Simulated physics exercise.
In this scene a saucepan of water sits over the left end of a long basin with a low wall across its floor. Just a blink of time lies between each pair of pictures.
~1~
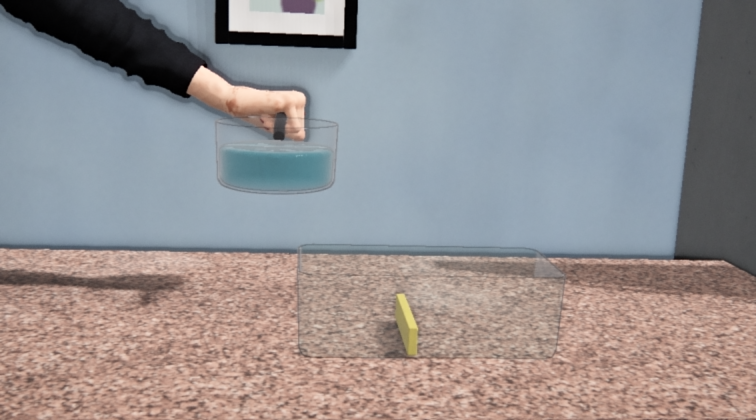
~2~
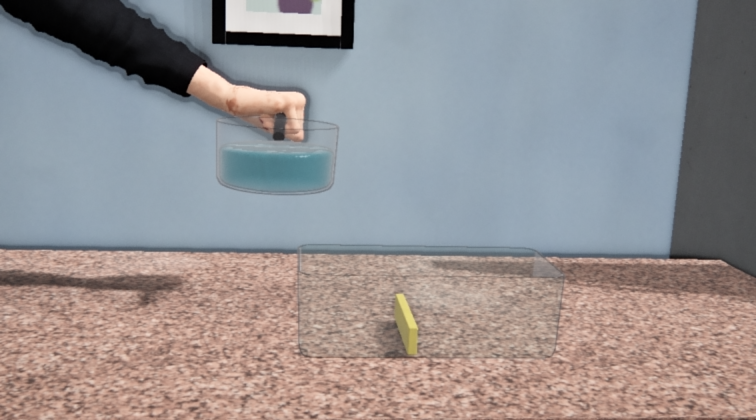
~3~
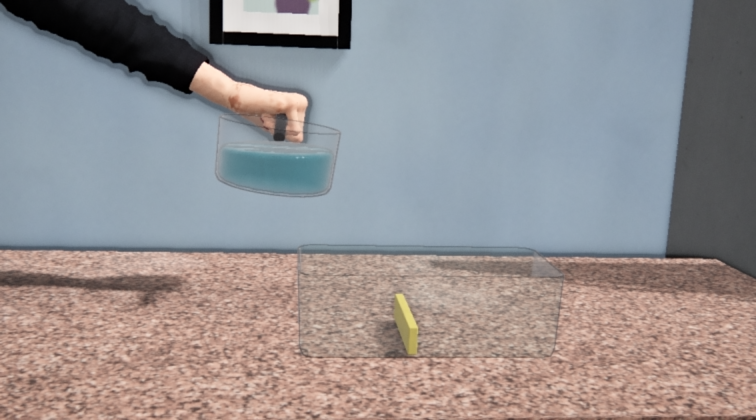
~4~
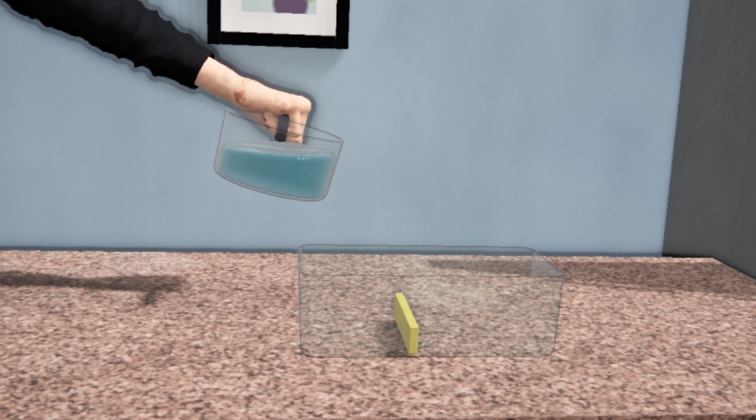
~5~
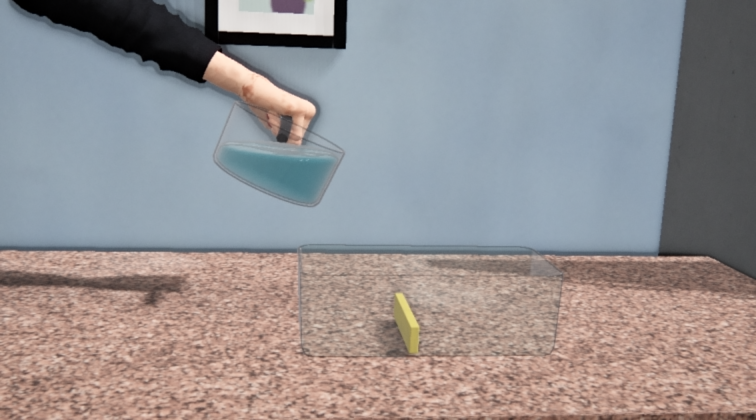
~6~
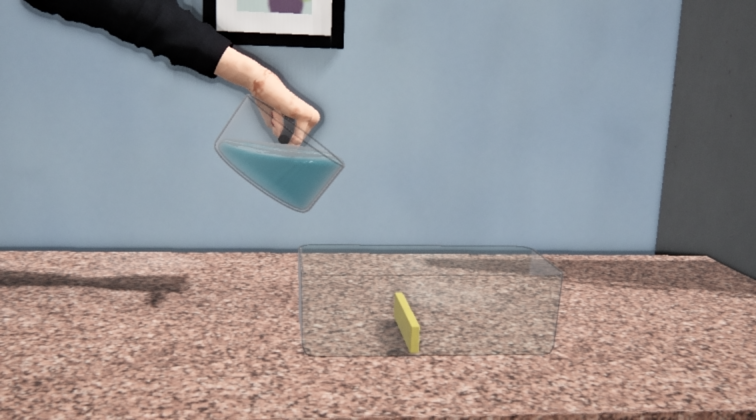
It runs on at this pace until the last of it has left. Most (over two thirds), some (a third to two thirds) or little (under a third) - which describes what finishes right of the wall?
Little.
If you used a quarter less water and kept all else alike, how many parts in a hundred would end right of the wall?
Near 15 in a hundred.
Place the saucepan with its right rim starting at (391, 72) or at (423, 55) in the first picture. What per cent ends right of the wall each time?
Close to 60 in a hundred, and close to 80 in a hundred.
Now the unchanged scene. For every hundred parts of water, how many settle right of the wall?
It is close to 20 per cent.
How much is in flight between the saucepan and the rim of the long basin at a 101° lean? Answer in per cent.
Roughly 40 %.
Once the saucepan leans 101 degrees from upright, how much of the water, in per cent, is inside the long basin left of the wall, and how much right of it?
The left part holds 30 percent and the right part 0 percent.
A moment on, the saucepan is tipped right over and 26 per cent is still to pour, 32 is left of the wall and 0 right of it.
Next, the saucepan is tipped right over and 4 per cent is still to pour, 71 is left of the wall and 5 right of it.
Then the saucepan is tipped right over and 0 per cent is still to pour, 79 is left of the wall and 15 right of it.
Later the saucepan is tipped right over and 0 per cent is still to pour, 78 is left of the wall and 16 right of it.
Finally, 77 per cent lies left of the wall, 18 right of it and 6 outside.
